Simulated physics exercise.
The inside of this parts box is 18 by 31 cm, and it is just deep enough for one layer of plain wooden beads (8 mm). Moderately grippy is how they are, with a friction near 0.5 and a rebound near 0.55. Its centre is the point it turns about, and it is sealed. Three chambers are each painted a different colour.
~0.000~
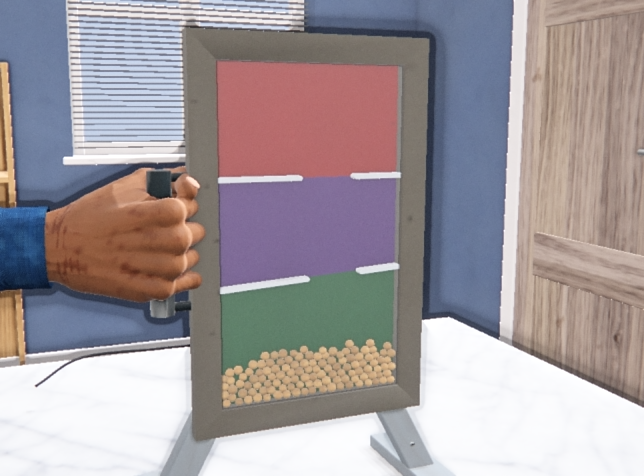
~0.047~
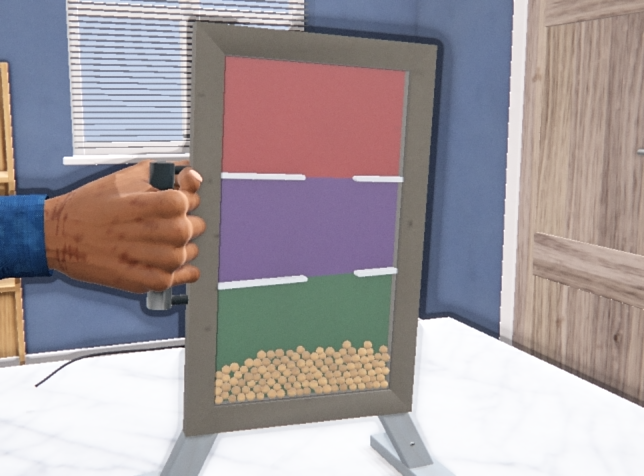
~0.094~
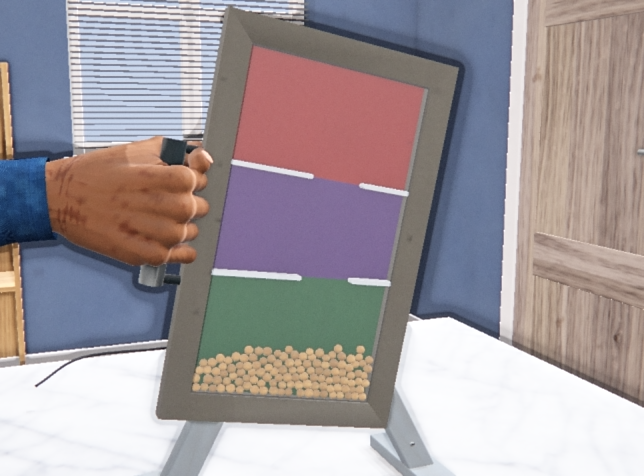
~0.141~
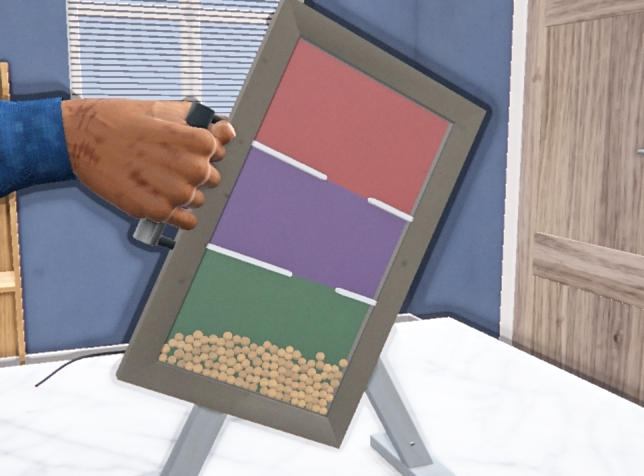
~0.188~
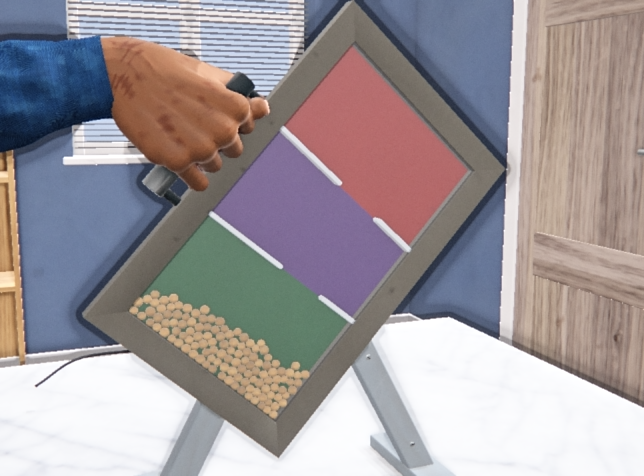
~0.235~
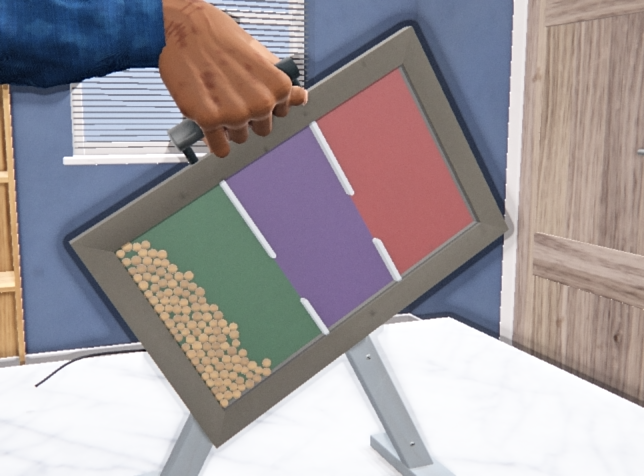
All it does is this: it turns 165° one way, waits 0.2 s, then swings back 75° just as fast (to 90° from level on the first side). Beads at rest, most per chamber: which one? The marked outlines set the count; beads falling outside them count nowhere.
Answer: Red.
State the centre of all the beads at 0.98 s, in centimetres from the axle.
I'd put it near 2 centimetres to the right and 7 centimetres below.
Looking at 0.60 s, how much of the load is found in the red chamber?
The share there is close to 5 per cent.
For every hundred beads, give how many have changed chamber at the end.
My reckoning puts it near 70 percent.
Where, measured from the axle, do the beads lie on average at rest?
The middle sits around 4 cm right of it and 7 cm below it.
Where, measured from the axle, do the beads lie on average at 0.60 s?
4 cm left, 4 cm above.
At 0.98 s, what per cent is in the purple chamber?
Share: Close to 15 percent.
By 0.60 s, it stands 165° clockwise; the beads' middle is 4 cm left of and 4 cm above the centre; red 5 %, purple 20 %, green 75 %.
By 0.98 s, it stands 126° clockwise; the beads' middle is 2 cm right of and 7 cm below the centre; red 55 %, purple 15 %, green 30 %.
By 1.15 s, it stands 90° clockwise; the beads' middle is 5 cm right of and 6 cm below the centre; red 55 %, purple 15 %, green 30 %.
All still by 2.0 s, it stands 90° clockwise; red 55 %, purple 15 %, green 30 %.
